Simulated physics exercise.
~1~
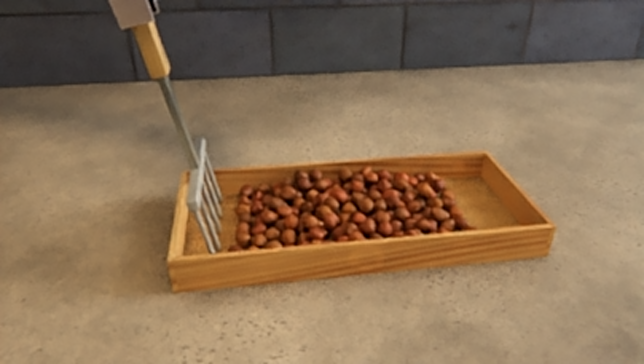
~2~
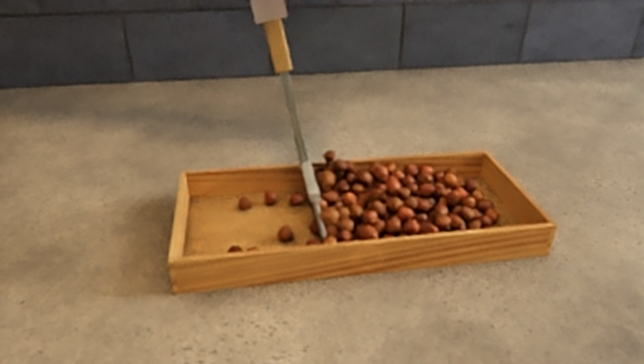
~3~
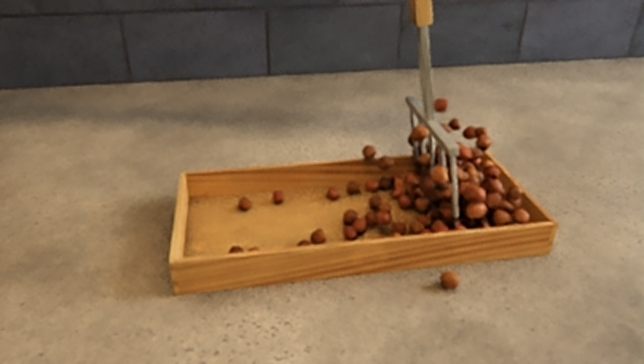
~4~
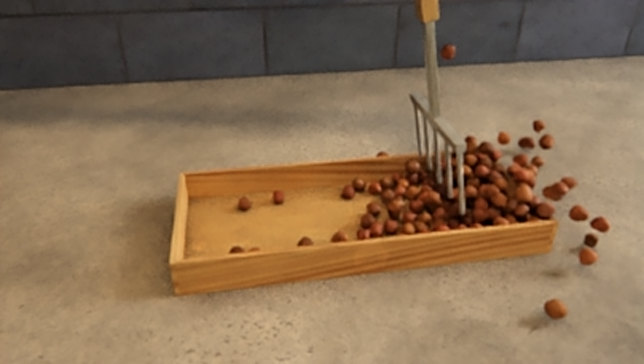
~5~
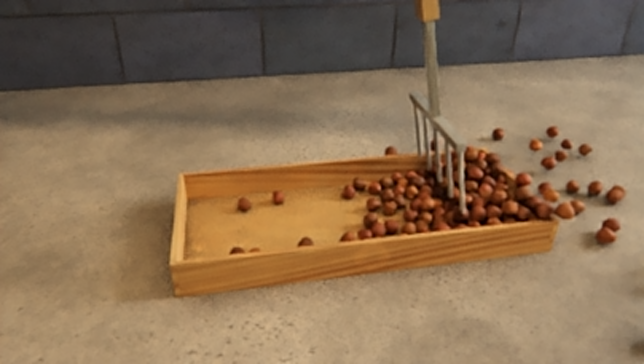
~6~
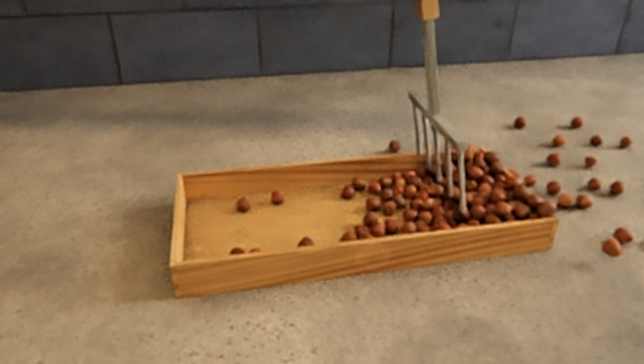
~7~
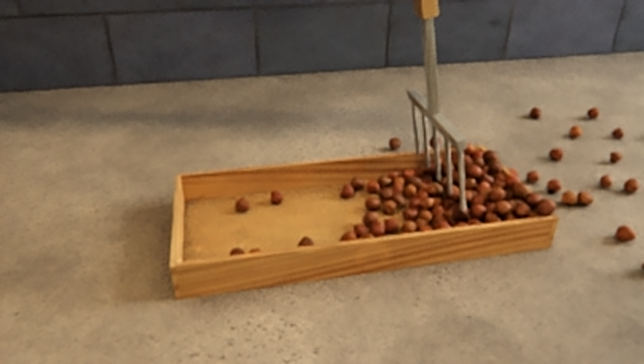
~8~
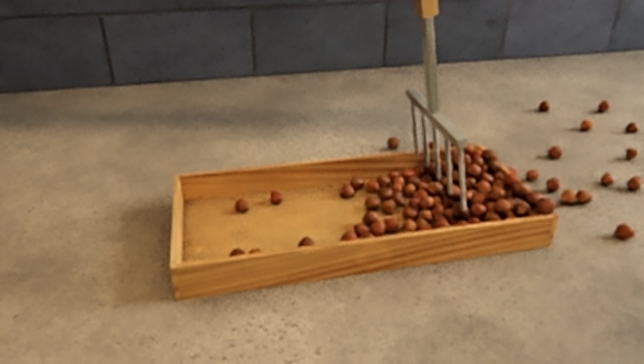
At first, a metal comb with a wooden handle stands at the left end of a shallow wooden tray, beside a broad heap of hazelnuts on a stone-like tabletop. The comb sweeps right, pushing the nuts together and leaving a few stragglers behind on the bare wood. As it nears the right end, the pile bunches up and some nuts jump into the air. The comb stops there while several nuts spill over the end and roll away across the table. Finally, it rests among the heaped nuts, most still in the tray, with others scattered mainly to the right.
